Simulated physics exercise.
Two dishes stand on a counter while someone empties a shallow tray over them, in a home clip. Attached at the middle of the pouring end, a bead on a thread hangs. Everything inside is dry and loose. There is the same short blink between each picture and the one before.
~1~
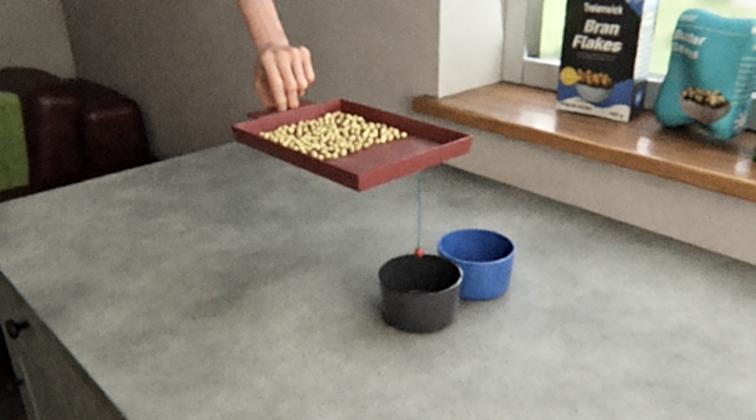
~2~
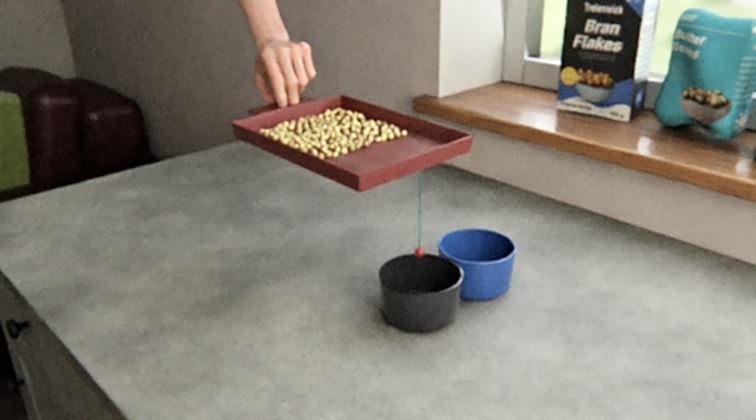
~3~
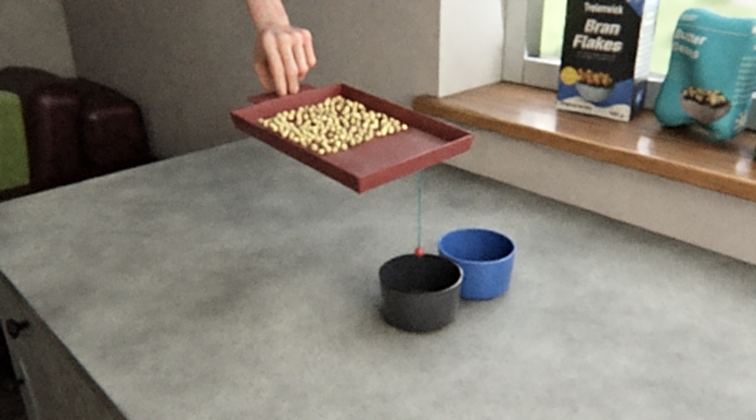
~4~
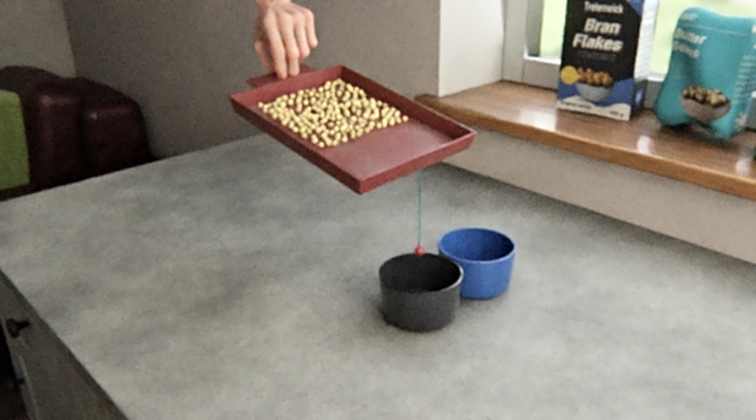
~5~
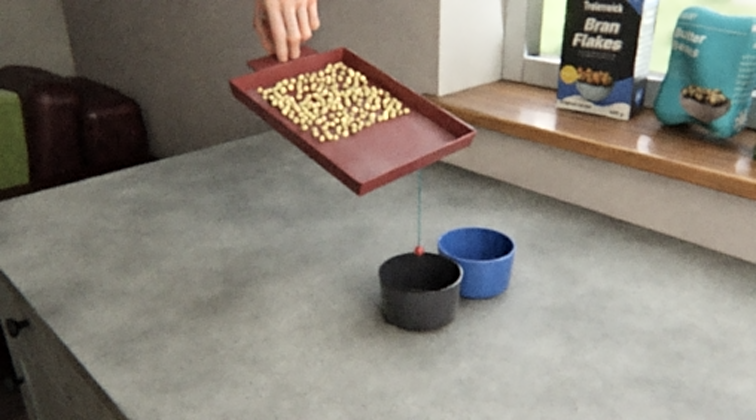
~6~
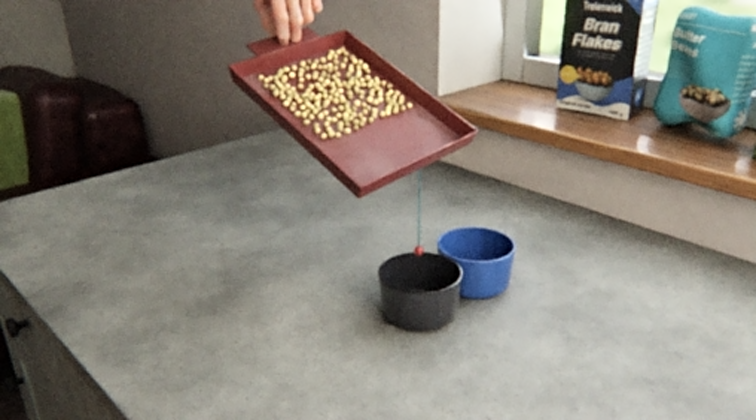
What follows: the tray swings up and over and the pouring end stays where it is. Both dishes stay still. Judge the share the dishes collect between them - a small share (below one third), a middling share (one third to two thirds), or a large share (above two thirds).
A small share.
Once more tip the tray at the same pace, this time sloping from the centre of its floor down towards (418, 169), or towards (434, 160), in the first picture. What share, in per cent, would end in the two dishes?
About 50 and 70 percent.
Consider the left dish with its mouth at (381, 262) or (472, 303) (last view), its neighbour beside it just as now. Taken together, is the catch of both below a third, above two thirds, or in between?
Run 1 - below one third; run 2 - below one third.
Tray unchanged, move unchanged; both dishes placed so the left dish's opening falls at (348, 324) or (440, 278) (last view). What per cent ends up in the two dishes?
Close to 70 in a hundred, then close to 20 in a hundred.
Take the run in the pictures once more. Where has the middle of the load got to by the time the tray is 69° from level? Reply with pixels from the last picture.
(383, 186).
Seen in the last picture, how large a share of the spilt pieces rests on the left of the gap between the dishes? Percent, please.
Left portion: Around 80 %.
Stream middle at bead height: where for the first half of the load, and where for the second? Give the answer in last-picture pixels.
Half one: (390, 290), half two: (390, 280).
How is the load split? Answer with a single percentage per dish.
In the left dish 20 per cent comes to rest, in the right dish 0 per cent.
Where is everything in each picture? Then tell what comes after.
The first picture shows corners of the pouring end at (359, 173) and (469, 136), level; middle of the load at (328, 135), soya beans; left dish at (451, 305); right dish at (506, 274); bead on its thread at (419, 252).
The second picture shows corners of the pouring end at (359, 173) and (469, 135), level; middle of the load at (329, 133).
The third picture shows corners of the pouring end at (360, 175) and (470, 134), tipped barely, lowest at the left corner; middle of the load at (328, 125).
The fourth picture shows corners of the pouring end at (361, 177) and (471, 132), tipped a little, lowest at the left corner; middle of the load at (329, 113).
The fifth picture shows corners of the pouring end at (361, 180) and (472, 131), tipped clearly, lowest at the left corner; middle of the load at (329, 101).
The sixth picture shows corners of the pouring end at (361, 183) and (473, 130), tipped clearly, lowest at the left corner; middle of the load at (332, 92), about a quarter on the move; left dish at (450, 304); right dish at (506, 272).
Soon, tray tipped steeply; most on the tray; a stray few outside both; about a quarter in the air.
A while on, tray tipped past a quarter turn; about half on the tray; a small part in the left dish; about a third outside both; a small part in the air.
Towards the end, tray tipped past a quarter turn; about a quarter in the left dish; most outside both.
Finally, tray tipped past a quarter turn; about a quarter in the left dish; none in the right dish; most outside both.
